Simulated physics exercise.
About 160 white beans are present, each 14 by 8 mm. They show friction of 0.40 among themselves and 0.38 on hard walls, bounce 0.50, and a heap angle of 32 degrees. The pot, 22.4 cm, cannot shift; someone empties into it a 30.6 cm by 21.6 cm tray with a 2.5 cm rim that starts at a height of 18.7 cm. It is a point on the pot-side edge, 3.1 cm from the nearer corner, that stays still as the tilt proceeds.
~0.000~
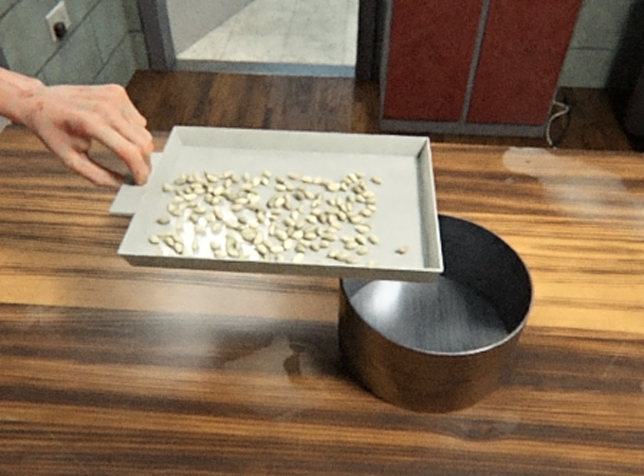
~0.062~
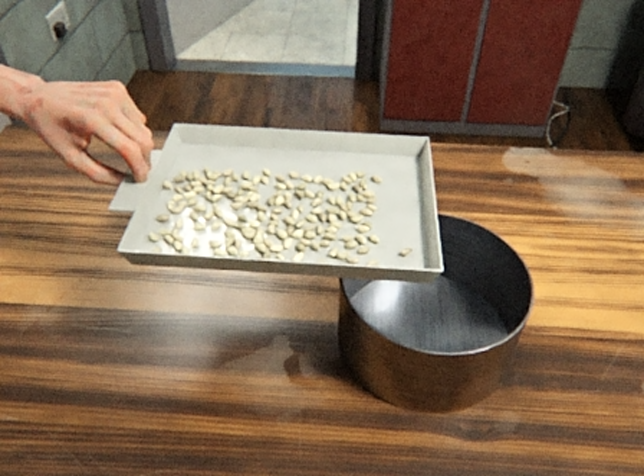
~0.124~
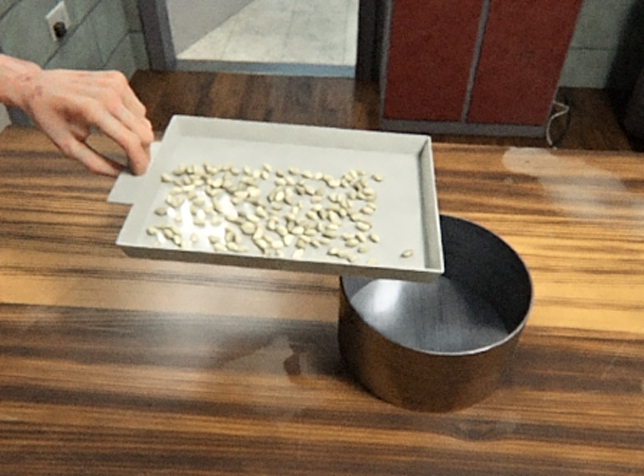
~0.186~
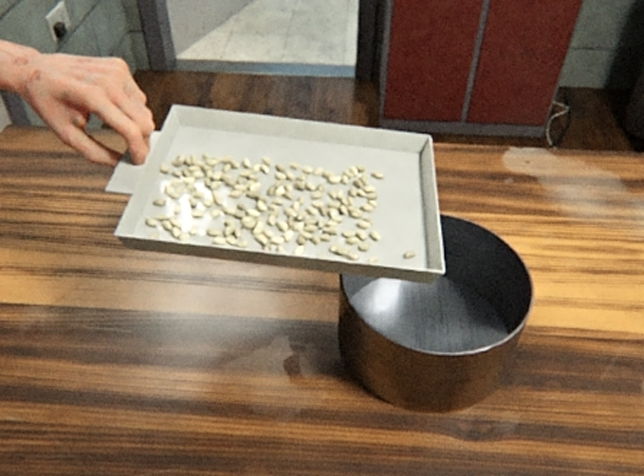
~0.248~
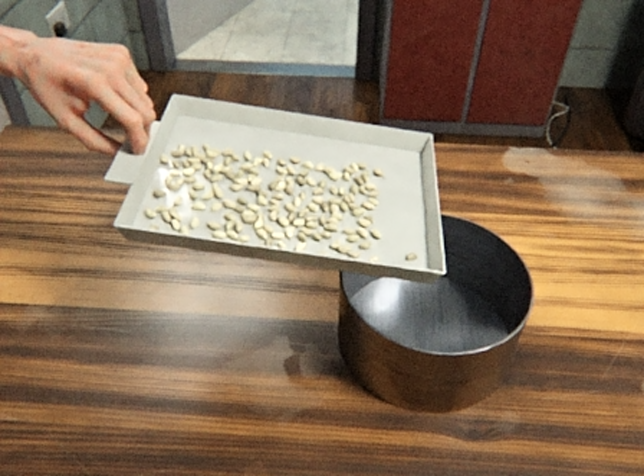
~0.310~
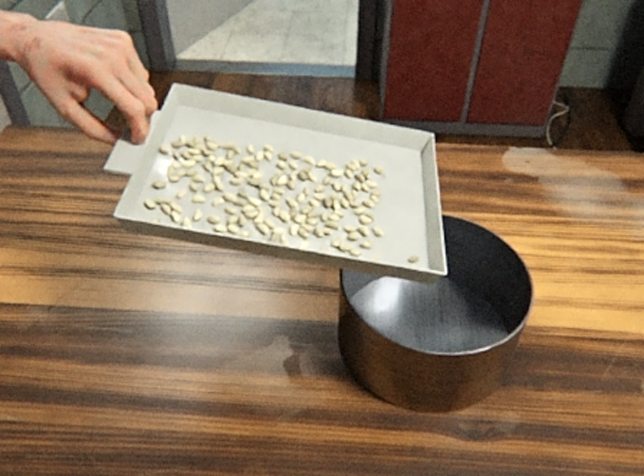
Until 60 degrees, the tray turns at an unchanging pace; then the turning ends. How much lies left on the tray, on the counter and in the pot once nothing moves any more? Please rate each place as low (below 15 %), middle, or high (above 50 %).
Left on the tray: High, counter: Low, pot: Low.
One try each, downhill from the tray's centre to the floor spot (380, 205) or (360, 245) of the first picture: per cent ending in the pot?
0 and 0 %.
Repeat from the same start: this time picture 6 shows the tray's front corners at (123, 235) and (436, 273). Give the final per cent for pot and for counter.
You'd end with pot at 0 and counter at 5.
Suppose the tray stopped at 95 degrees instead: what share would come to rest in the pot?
100 %.
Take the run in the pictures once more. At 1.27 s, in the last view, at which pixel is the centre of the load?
Load centre, approx.: (428, 225) px.
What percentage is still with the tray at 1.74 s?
Estimate: Near 95 in a hundred.
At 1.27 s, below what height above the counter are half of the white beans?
Roughly 22 centimetres.
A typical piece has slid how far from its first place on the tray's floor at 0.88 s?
It has moved some 9 cm from its start.
After 0.88 s, tilt 34 degrees; the tray holds 100 %, the pot 0 %.
After 1.27 s, tilt 49 degrees; the tray holds 100 %, the pot 0 %.
After 1.74 s, tilt 60 degrees; the tray holds 95 %, the pot 5 %.
In the end, at 2.5 s, tray 95 %, counter 0 %, pot 5 %.
